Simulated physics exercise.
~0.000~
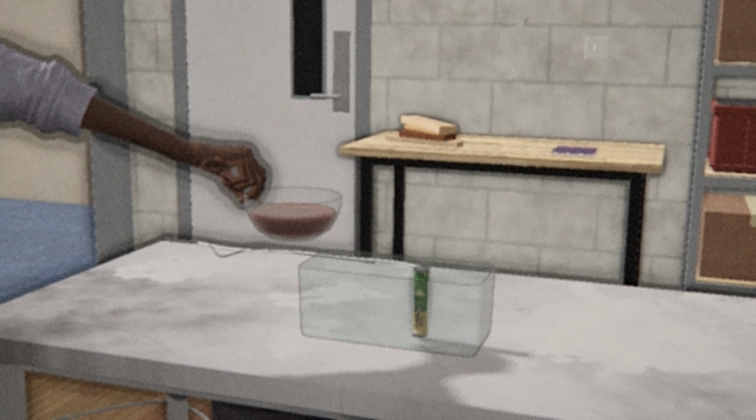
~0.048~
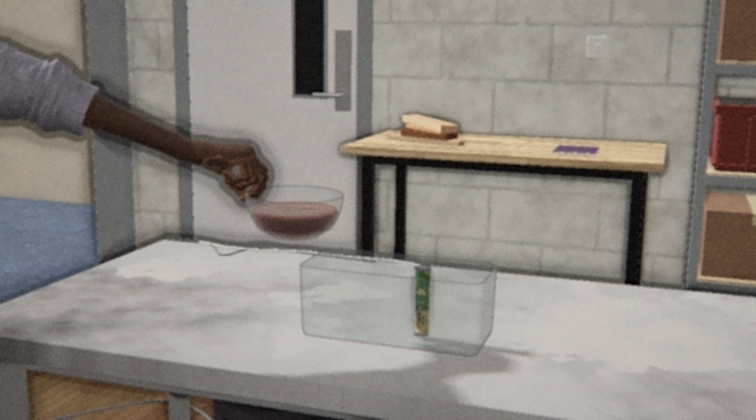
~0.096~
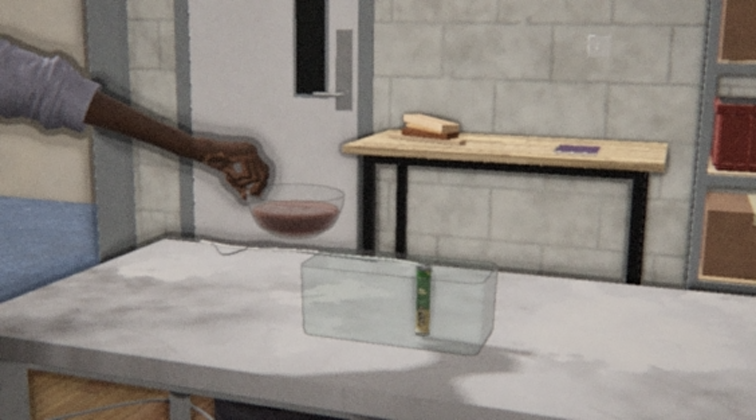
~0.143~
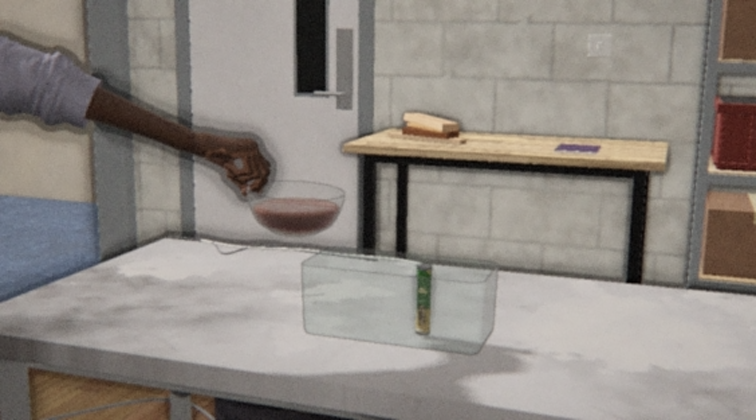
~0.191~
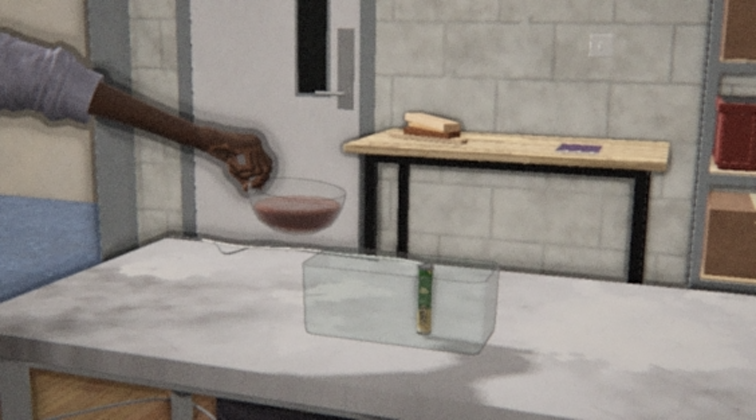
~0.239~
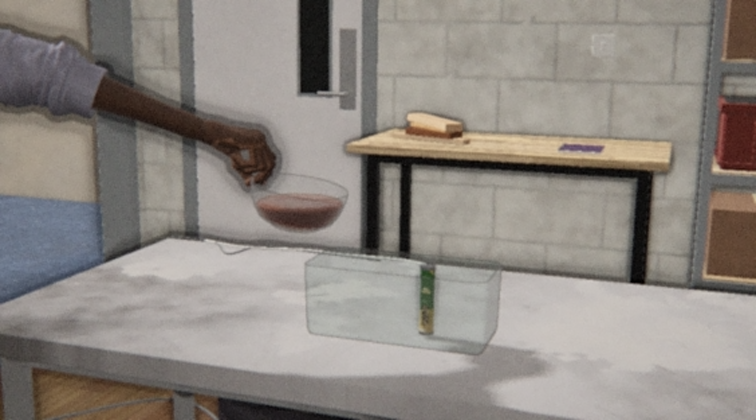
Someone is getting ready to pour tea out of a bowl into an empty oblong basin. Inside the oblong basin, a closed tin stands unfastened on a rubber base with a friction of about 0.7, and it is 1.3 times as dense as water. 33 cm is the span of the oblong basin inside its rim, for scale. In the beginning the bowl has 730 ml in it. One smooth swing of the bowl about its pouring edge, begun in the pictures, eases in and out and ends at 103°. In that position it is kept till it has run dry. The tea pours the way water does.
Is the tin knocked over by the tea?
No.
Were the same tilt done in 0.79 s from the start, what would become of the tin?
Outcome - the tin comes down.
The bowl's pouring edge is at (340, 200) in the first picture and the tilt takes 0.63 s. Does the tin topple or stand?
Result: Tin tipped over.
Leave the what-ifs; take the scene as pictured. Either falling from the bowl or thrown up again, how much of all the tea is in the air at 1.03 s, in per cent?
Near 18 per cent, I'd say.
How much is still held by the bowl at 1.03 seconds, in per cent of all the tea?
5 per cent or so.
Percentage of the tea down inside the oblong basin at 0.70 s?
Estimate - around 4 in a hundred parts.
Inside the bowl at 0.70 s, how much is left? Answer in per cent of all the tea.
Around 66 percent.
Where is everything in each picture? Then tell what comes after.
In the first frame, tilt 0°; pouring edge (339, 200); surface from (255, 207) to (336, 213); the oblong basin's rim runs from (312, 258) to (489, 276); the tin's top is at (422, 272).
In the second frame, tilt 0°; pouring edge (340, 199); surface from (256, 206) to (337, 212).
In the third frame, tilt 1°; pouring edge (341, 198); surface from (257, 204) to (338, 211).
In the fourth frame, tilt 3°; pouring edge (341, 197); surface from (258, 202) to (339, 209).
In the fifth frame, tilt 6°; pouring edge (343, 197); surface from (259, 200) to (340, 207).
In the sixth frame, tilt 9°; pouring edge (345, 198); surface from (262, 197) to (342, 205).
After 0.70 s the tilt is 59° and 67 per cent is still to pour; the tin stands where it began.
After 1.03 s the tilt is 95° and 5 per cent is still to pour; the tin stands where it began.
After 1.39 s the tilt is 103° and 0 per cent is still to pour; the tin stands where it began.
After 1.77 s the tilt is 103° and 0 per cent is still to pour; the tin stands where it began.
In the end the tin stands where it began.
